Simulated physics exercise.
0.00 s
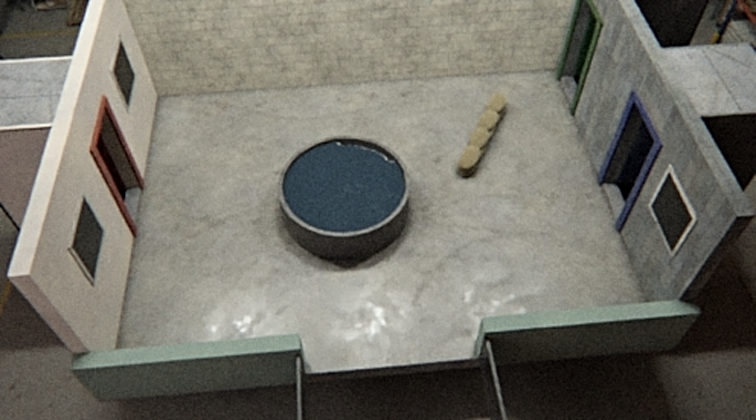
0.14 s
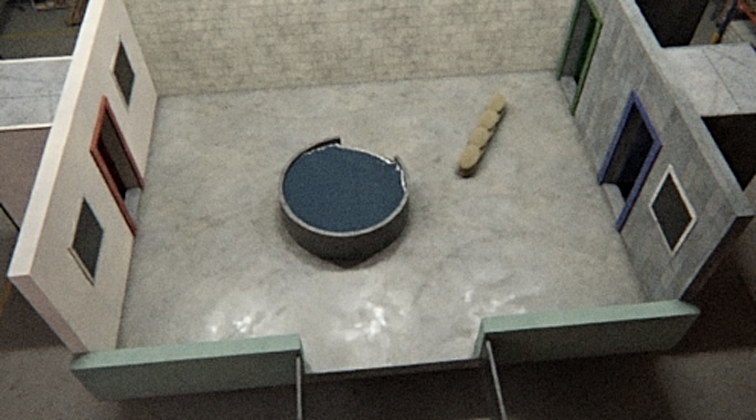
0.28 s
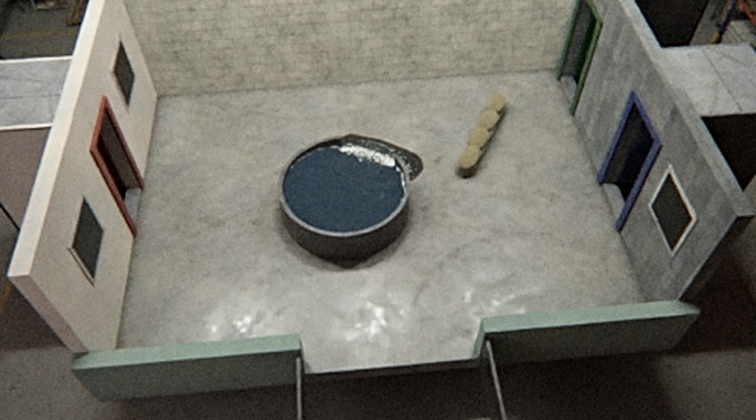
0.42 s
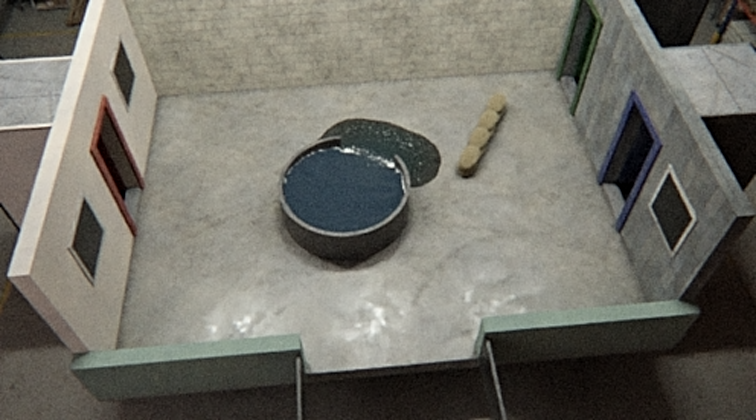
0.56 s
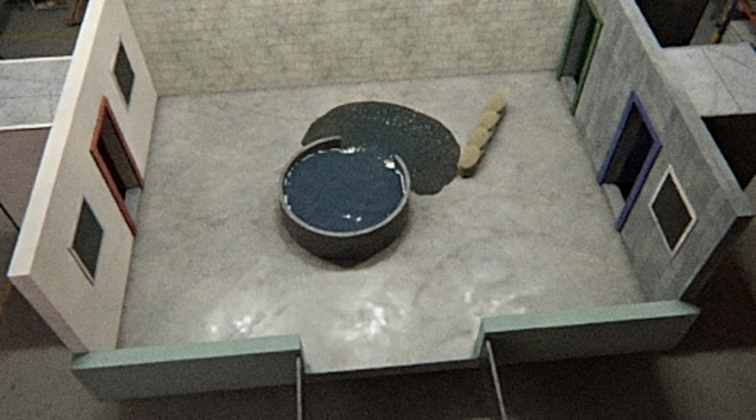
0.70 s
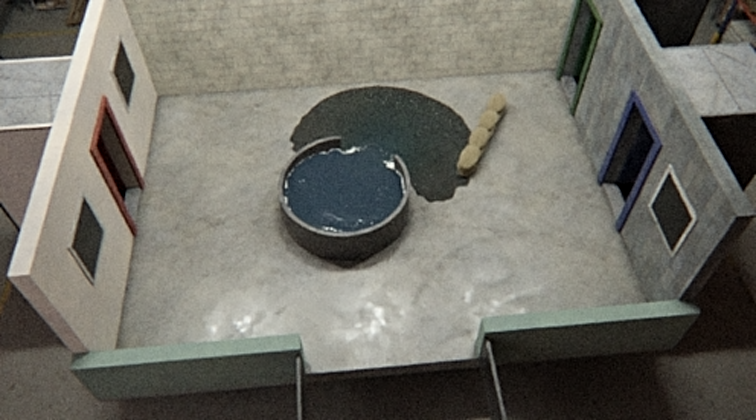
The clip shows a round tank of dark water in a walled, open-topped room; part of its far rim breaks away, and water pours out behind it, spreading across the pale floor and reaching the row of sandbags.
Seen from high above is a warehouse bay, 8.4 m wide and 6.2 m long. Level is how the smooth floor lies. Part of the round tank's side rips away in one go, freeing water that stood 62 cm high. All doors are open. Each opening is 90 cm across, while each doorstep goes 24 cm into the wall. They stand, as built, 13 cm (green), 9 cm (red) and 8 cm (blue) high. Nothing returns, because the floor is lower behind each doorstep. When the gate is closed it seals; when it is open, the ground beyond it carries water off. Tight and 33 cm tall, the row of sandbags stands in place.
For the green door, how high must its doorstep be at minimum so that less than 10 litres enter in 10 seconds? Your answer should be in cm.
It must be at least about 23 cm.
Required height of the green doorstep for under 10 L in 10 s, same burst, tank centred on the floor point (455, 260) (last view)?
You'd need some 22 cm.
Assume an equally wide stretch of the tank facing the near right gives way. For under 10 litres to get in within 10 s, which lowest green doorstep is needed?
Then the minimum is about 10.5 cm.
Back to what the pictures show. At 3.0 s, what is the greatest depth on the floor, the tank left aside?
About 32 cm.
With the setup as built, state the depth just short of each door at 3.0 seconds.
Depths in cm: Green 25, red 0, blue 0.
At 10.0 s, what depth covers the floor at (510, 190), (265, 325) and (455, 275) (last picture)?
Around 2 cm, 1 cm and 5 cm.
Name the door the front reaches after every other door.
Red.
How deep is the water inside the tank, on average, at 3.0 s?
The mean depth is about 26 cm.
After 1.4 s water covers 20 % of the floor, deepest (30 cm) near (376, 166); it has not reached the green door.
After 3.0 s water covers 30 % of the floor, deepest (32 cm) near (551, 71); 25 cm at the green door, 20 litres in over its 13 cm doorstep.
After 10.0 s water covers 90 % of the floor, deepest (8 cm) near (549, 88); 7 cm at the green door, 90 litres in over its 13 cm doorstep.
At the green door as built, the water arrived by 2.2 s and peaked near 25 cm at 3.0 s.
With a doorstep of 20 cm, 22 litres would have come in within the 10 s; with 27 cm, 3 litres. So under 10 litres takes about 23 cm.
